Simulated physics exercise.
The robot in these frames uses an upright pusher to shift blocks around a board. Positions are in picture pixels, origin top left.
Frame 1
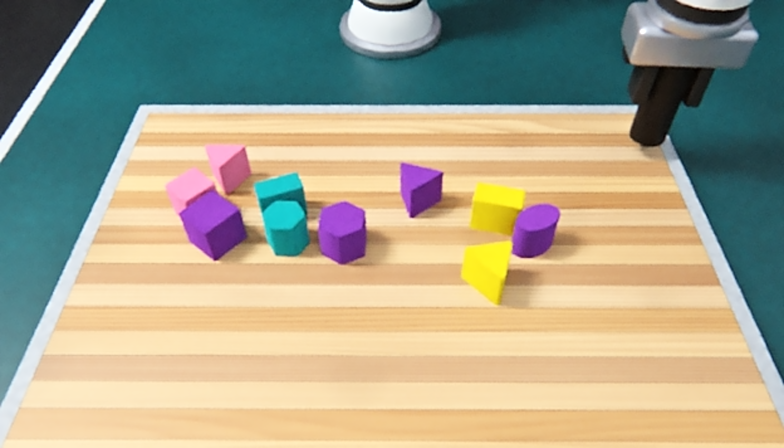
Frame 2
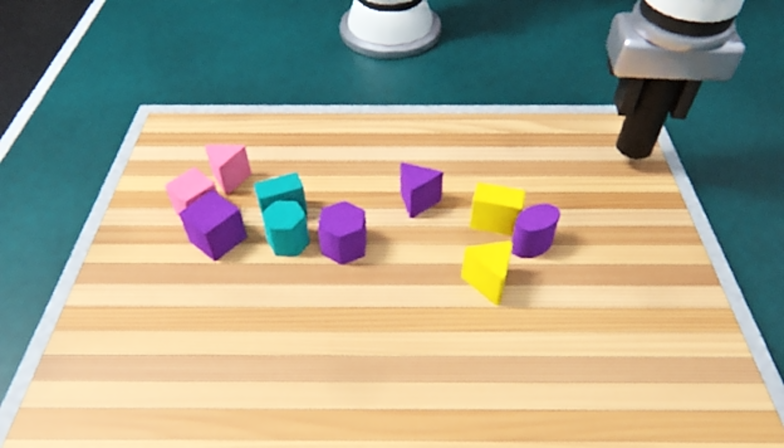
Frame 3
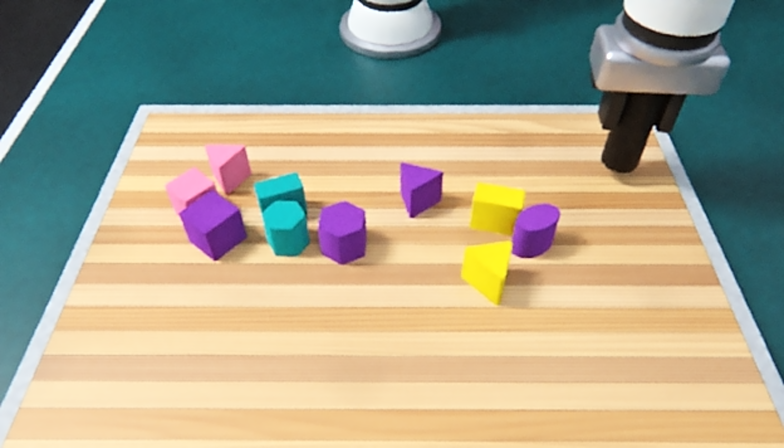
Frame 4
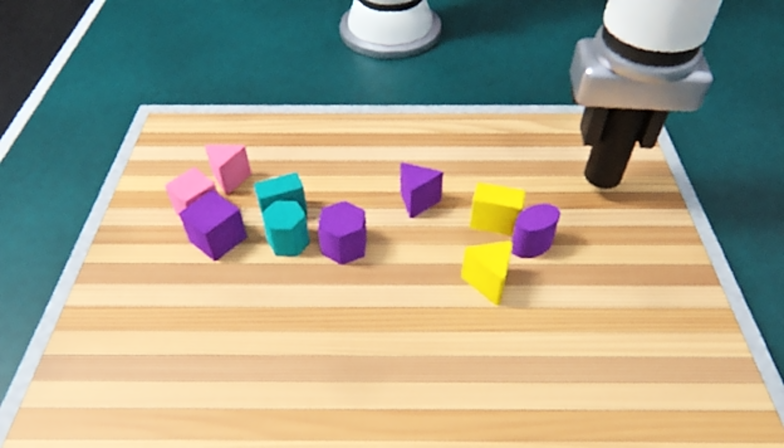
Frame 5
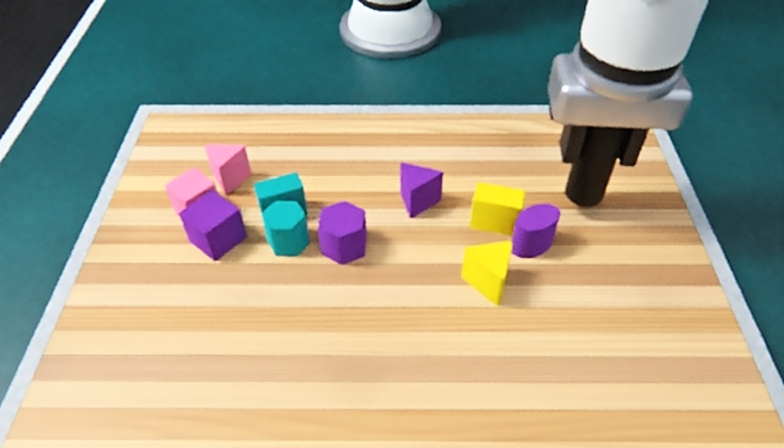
At the start, a robot arm holds a dark upright pusher near the top right corner of a striped wooden board scattered with pink, purple, teal and yellow blocks. The pusher then moves steadily down and left, nearing the purple elliptical block, while all the blocks stay still.
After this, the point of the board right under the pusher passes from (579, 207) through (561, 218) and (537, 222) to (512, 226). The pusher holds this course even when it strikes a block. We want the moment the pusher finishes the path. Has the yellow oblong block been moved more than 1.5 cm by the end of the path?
Yes, that is how it ends up.
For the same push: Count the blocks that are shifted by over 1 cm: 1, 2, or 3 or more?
My count: 2.
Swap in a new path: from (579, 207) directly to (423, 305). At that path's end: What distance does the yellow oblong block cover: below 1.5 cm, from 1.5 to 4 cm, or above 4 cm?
The 1.5 to 4 cm band.
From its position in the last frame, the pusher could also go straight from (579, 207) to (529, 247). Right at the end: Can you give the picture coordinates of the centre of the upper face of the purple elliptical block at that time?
At (504, 239).
The first path, step by step. Halfway along, pusher (553, 207); nothing pushed yet.
At the end, pusher (515, 212); yellow three-sided block still; yellow oblong block (473, 196); purple elliptical block (526, 227), turned 15° anticlockwise.
